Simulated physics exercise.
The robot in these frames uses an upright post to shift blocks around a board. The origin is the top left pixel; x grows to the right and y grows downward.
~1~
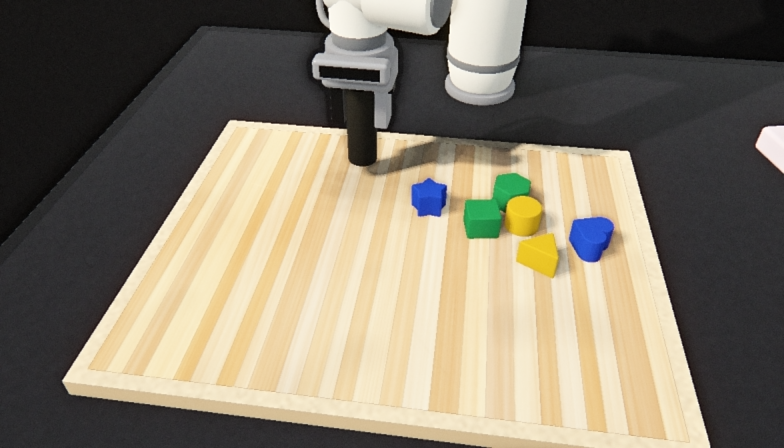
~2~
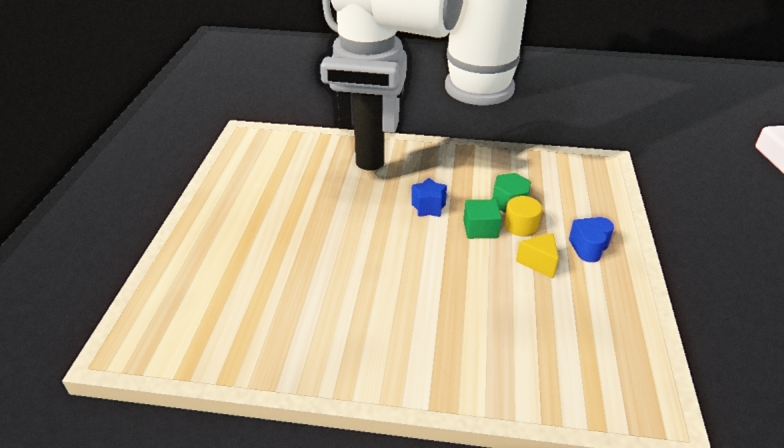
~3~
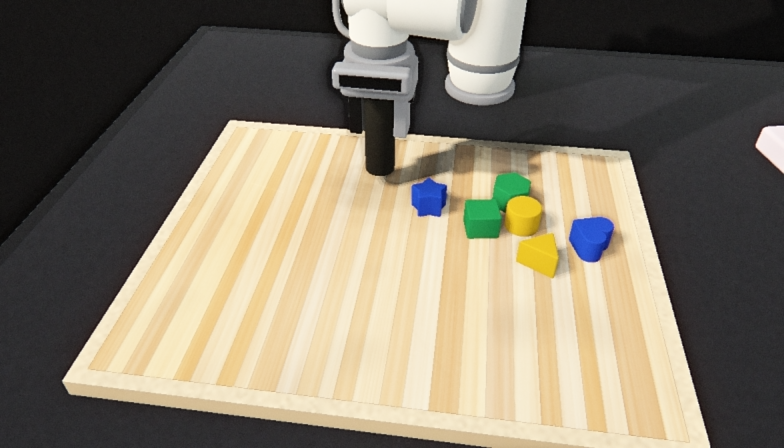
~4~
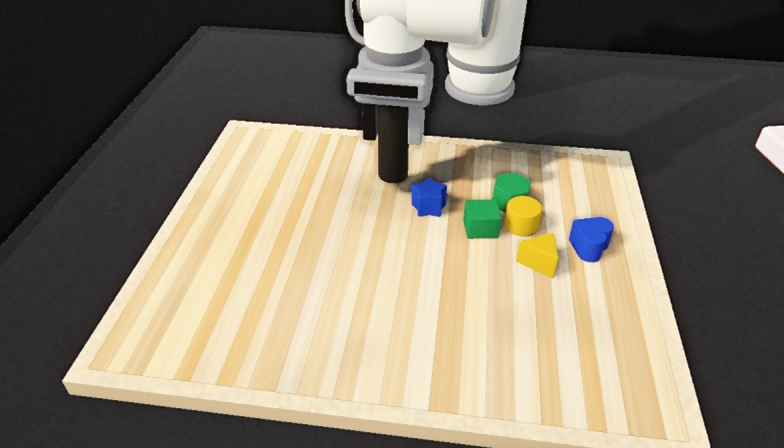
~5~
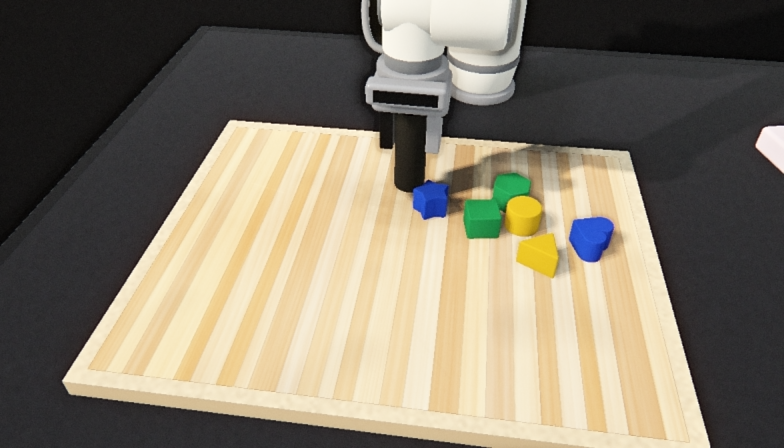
Robot arm with a black post sliding a short way right across a striped wooden board, up close to a blue star-shaped block.
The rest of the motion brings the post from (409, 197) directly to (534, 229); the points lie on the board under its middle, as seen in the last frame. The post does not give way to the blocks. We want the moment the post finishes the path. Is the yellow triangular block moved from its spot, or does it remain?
Once the post is done, the yellow triangular block remains in the old spot.
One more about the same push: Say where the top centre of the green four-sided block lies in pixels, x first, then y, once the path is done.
For the centre of its top, I'd go with (510, 228).
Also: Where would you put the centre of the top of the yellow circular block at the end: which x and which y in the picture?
Its top middle is near (573, 214).
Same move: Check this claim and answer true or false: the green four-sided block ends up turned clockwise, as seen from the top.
This is false.
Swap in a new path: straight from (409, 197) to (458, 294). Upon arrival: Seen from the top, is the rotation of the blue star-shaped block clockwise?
It seems not.
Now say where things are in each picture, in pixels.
The first frame shows post tip at (363, 159); block tops, blue star-shaped block at (430, 188); green four-sided block at (483, 208); yellow circular block at (525, 206); yellow triangular block at (543, 243); blue heart block at (595, 228).
The second frame shows post at (370, 163); blocks unchanged.
The third frame shows post at (380, 168); blocks unchanged.
The fourth frame shows post at (393, 175); blocks unchanged.
The fifth frame shows post at (409, 184); blue star-shaped block at (432, 190); green four-sided block at (483, 208); yellow circular block at (525, 206); yellow triangular block at (543, 243); blue heart block at (595, 228).
What follows on the original path. One third of the way, post at (450, 194); blue star-shaped block at (467, 204), turned 20° clockwise; green four-sided block at (499, 216); yellow circular block at (530, 207).
Two thirds of the way, post at (493, 204); blue star-shaped block at (478, 214), turned 80° clockwise; green four-sided block at (510, 228), turned 50° anticlockwise; yellow circular block at (530, 207).
At the end, post at (537, 215); blue star-shaped block at (478, 214), turned 80° clockwise; green four-sided block at (510, 228), turned 50° anticlockwise; yellow circular block at (573, 214); yellow triangular block in place; blue heart block at (606, 230), turned 30° clockwise.
